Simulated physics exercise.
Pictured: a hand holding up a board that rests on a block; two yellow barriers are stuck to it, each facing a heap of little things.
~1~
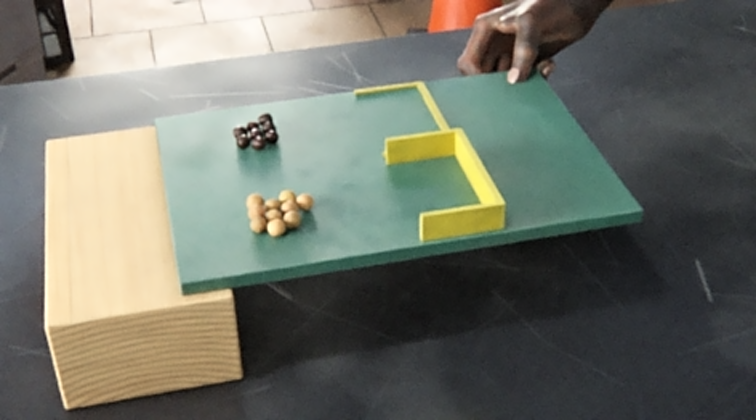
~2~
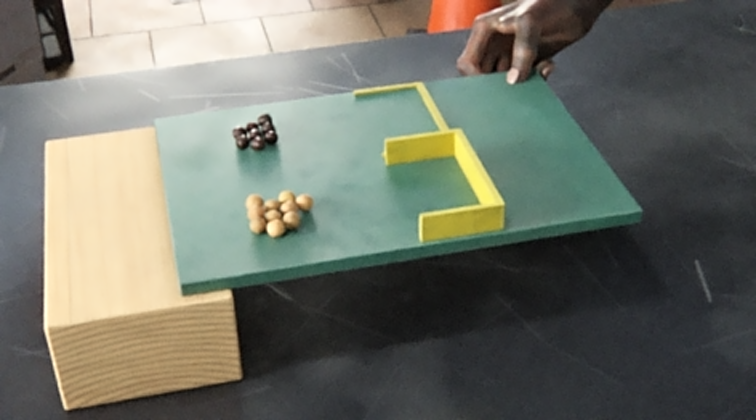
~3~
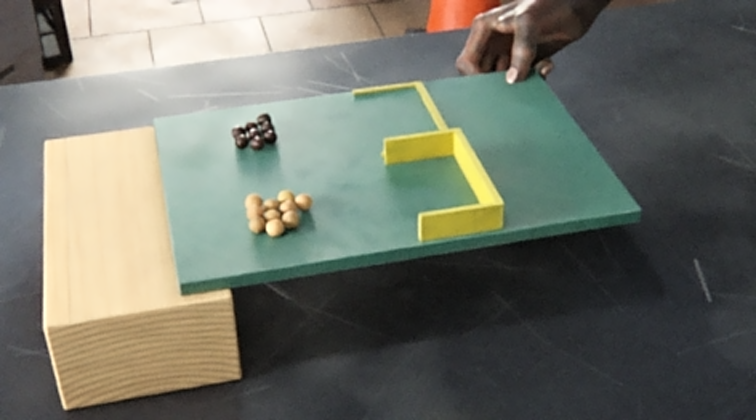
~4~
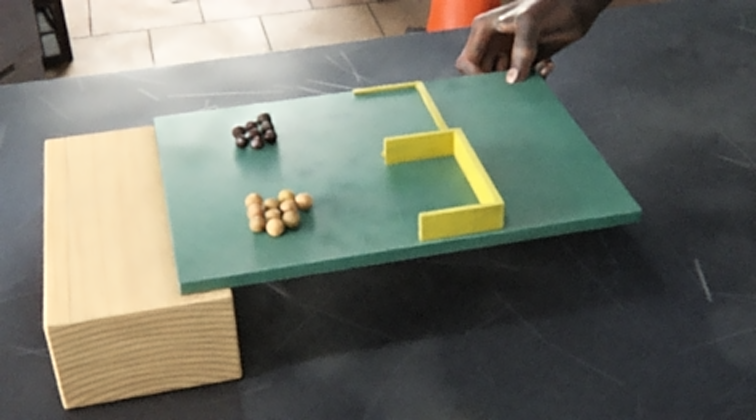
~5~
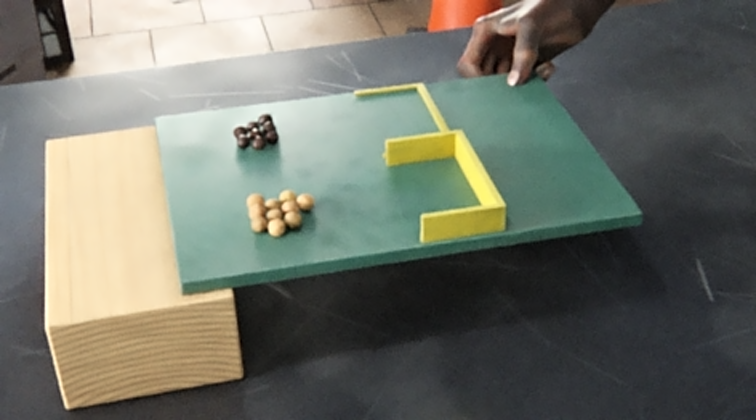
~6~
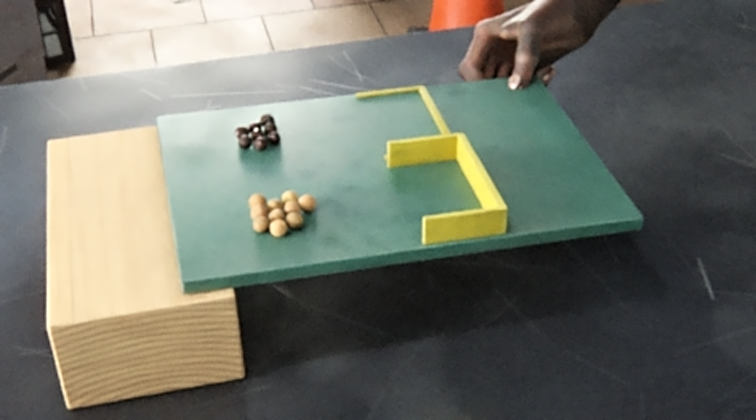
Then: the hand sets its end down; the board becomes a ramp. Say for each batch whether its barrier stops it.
As I see it, nearer batch: Confined; farther batch: Not confined.
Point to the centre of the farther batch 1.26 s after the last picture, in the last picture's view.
Its centre should sit roughly at (668, 160).
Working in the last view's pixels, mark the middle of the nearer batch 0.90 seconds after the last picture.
I'd place its centre close to (464, 239).
Then, 0.48 s later than the last frame, board sloping at 10°; nearer batch on its way down; farther batch on its way down.
Then, 0.90 s later than the last frame, board resting at 15°; nearer batch has reached its bar; farther batch the larger part past its bar.
Then, 1.26 s later than the last frame, board resting at 15°; nearer batch has reached its bar; farther batch every one past its bar.
When it is over, board resting at 15°; nearer batch gathered behind its bar; farther batch every one past its bar.
